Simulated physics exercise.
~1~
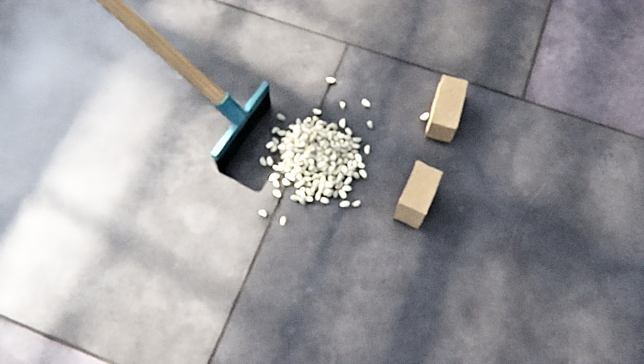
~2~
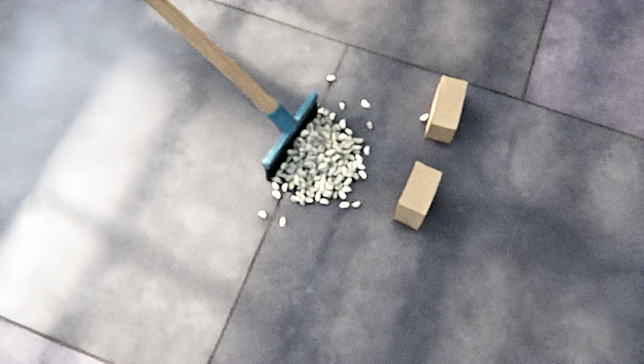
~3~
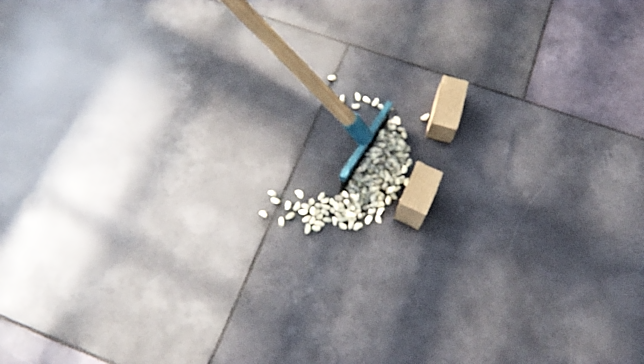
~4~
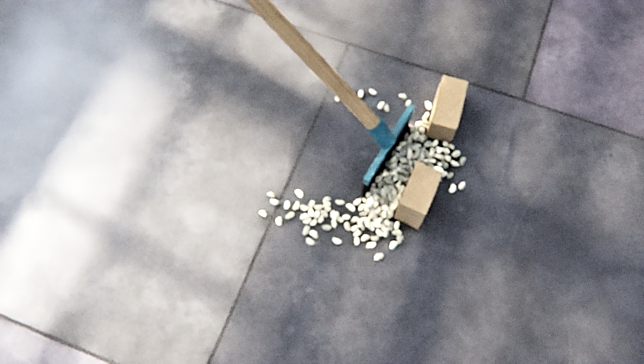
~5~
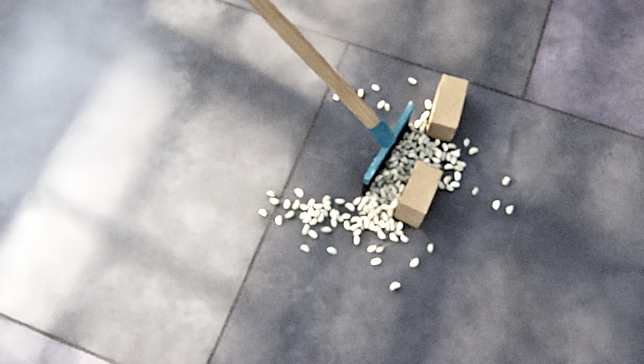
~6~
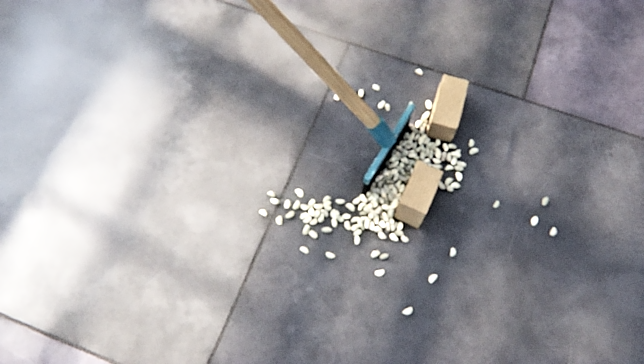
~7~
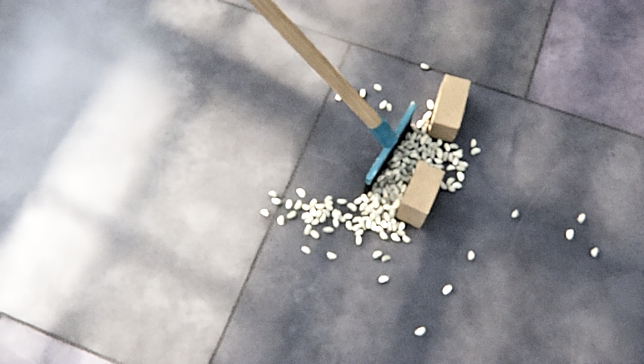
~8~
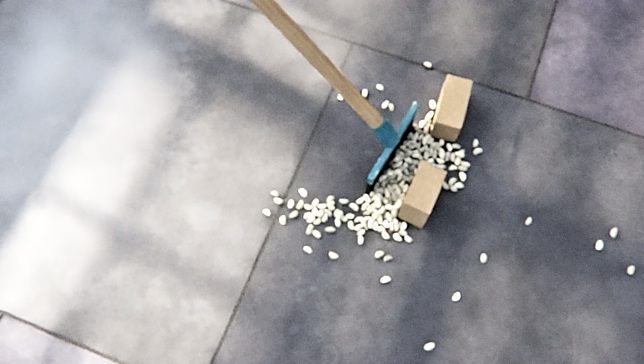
A blue squeegee on a wooden handle pushed a pile of white beans rightwards against two wooden blocks and stopped; most stayed bunched there, some spread around the nearer block or into the gap, and a few scattered farther across the grey tiles.
